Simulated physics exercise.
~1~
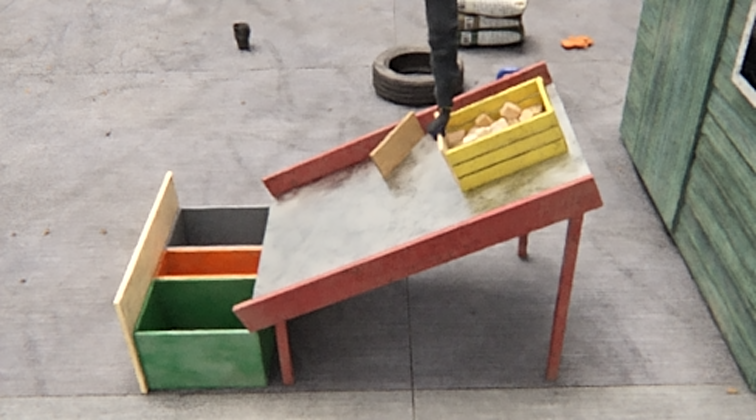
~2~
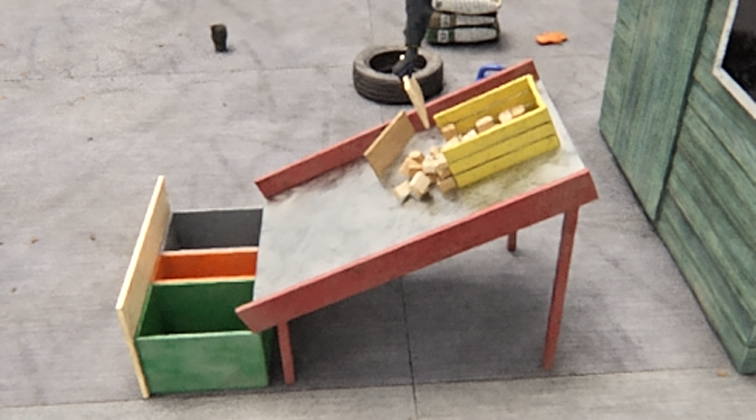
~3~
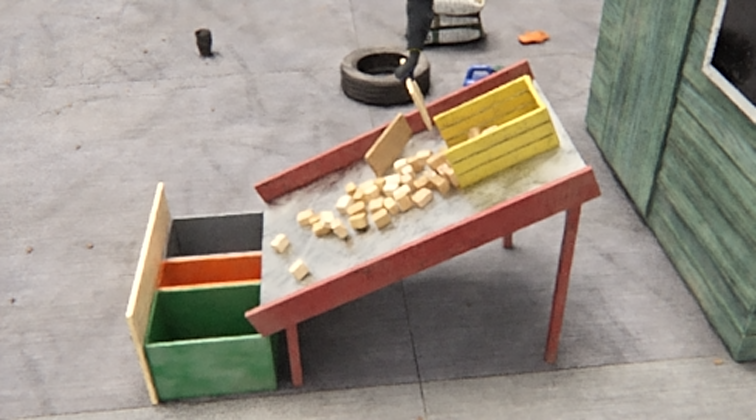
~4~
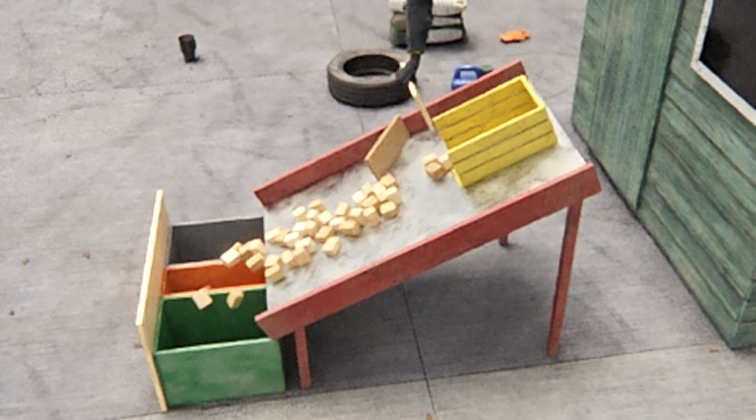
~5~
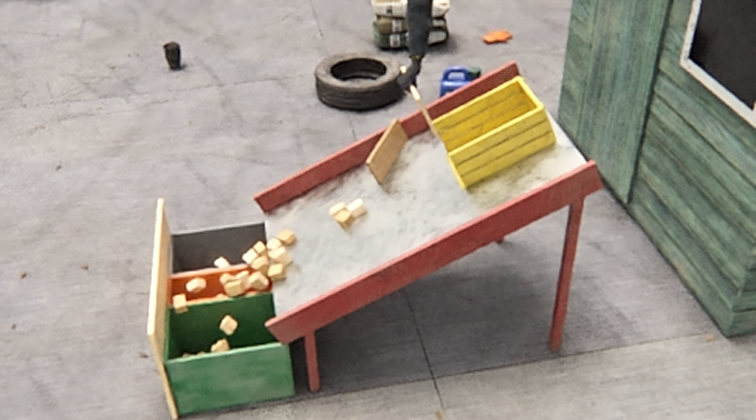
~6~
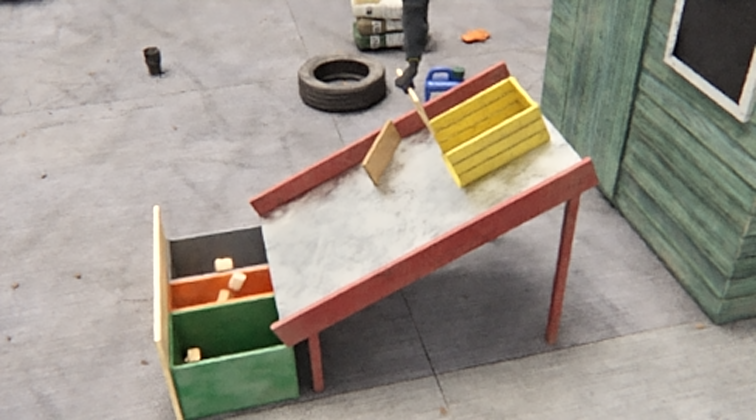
The footage shows a gloved hand lifting the gate of a yellow pen on a sloping table, and wooden blocks spill down leftward past an angled board, dropping into green, orange and grey containers until the slope and pen are empty.
